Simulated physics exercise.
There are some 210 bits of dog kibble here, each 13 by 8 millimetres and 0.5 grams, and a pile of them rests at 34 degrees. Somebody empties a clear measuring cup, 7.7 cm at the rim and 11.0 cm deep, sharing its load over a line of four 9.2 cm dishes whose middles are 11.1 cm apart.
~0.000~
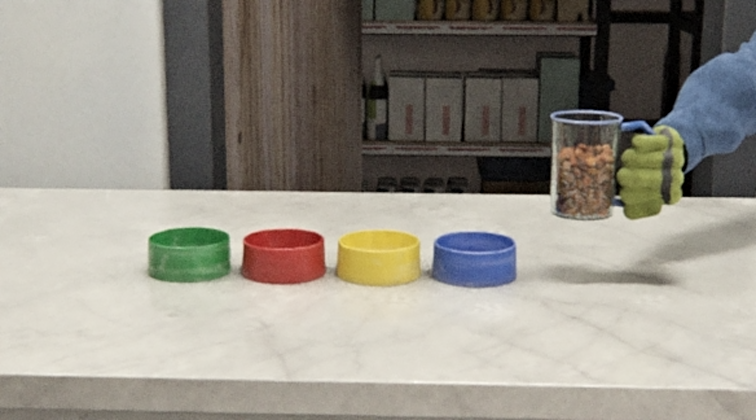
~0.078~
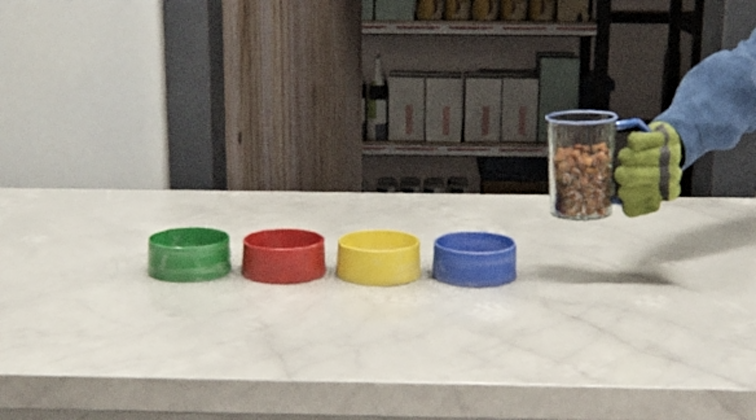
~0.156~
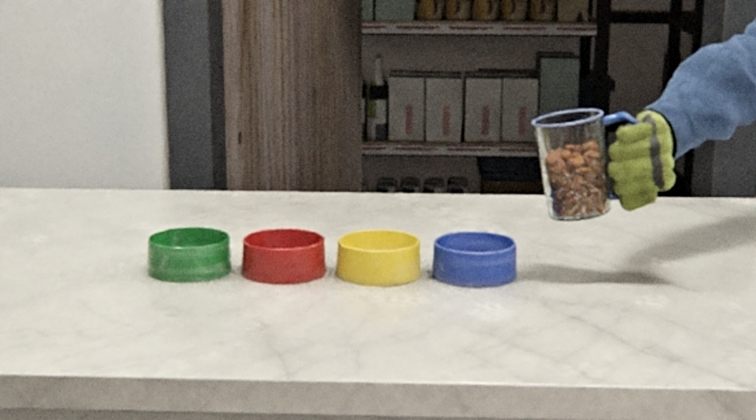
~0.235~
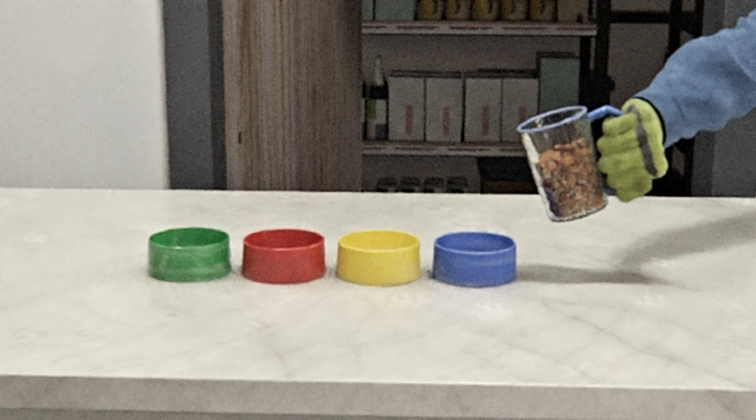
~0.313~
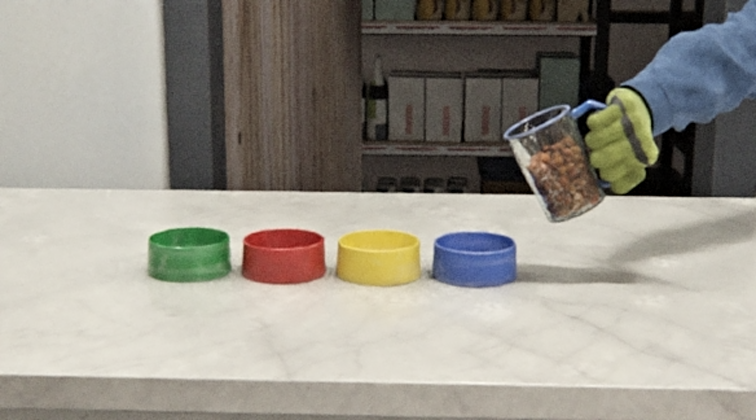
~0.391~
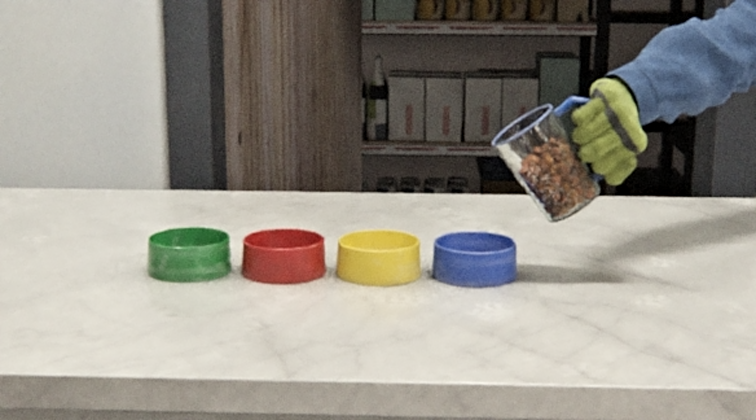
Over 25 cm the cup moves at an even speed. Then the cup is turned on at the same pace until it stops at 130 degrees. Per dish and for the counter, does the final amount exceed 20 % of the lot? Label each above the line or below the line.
Red: Below the line; blue: Below the line; green: Below the line; yellow: Above the line; counter: Below the line.
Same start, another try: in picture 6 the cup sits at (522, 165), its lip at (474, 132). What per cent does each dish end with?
Per cent kept: Red 40; blue 0; green 0; yellow 0.
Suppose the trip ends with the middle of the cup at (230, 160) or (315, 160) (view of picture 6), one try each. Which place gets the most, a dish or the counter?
Try 1 - yellow; try 2 - yellow.
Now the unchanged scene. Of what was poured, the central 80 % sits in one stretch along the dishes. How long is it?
The stretch is around 6 cm long.
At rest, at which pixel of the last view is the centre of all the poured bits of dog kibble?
Approximately (377, 253) in the last picture.
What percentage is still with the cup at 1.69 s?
0 %.
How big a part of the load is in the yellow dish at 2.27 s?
Estimate: Near 95 %.
Then, at 1.17 s, tilt 117 degrees; cup holds 90 %, yellow 5 %.
After 1.69 s, tilt 130 degrees; cup holds 0 %, yellow 95 %.
After 2.27 s, tilt 130 degrees; cup holds 0 %, yellow 95 %.
At rest (2.6 s), red 0 %, blue 0 %, green 0 %, yellow 95 %, counter 5 %.
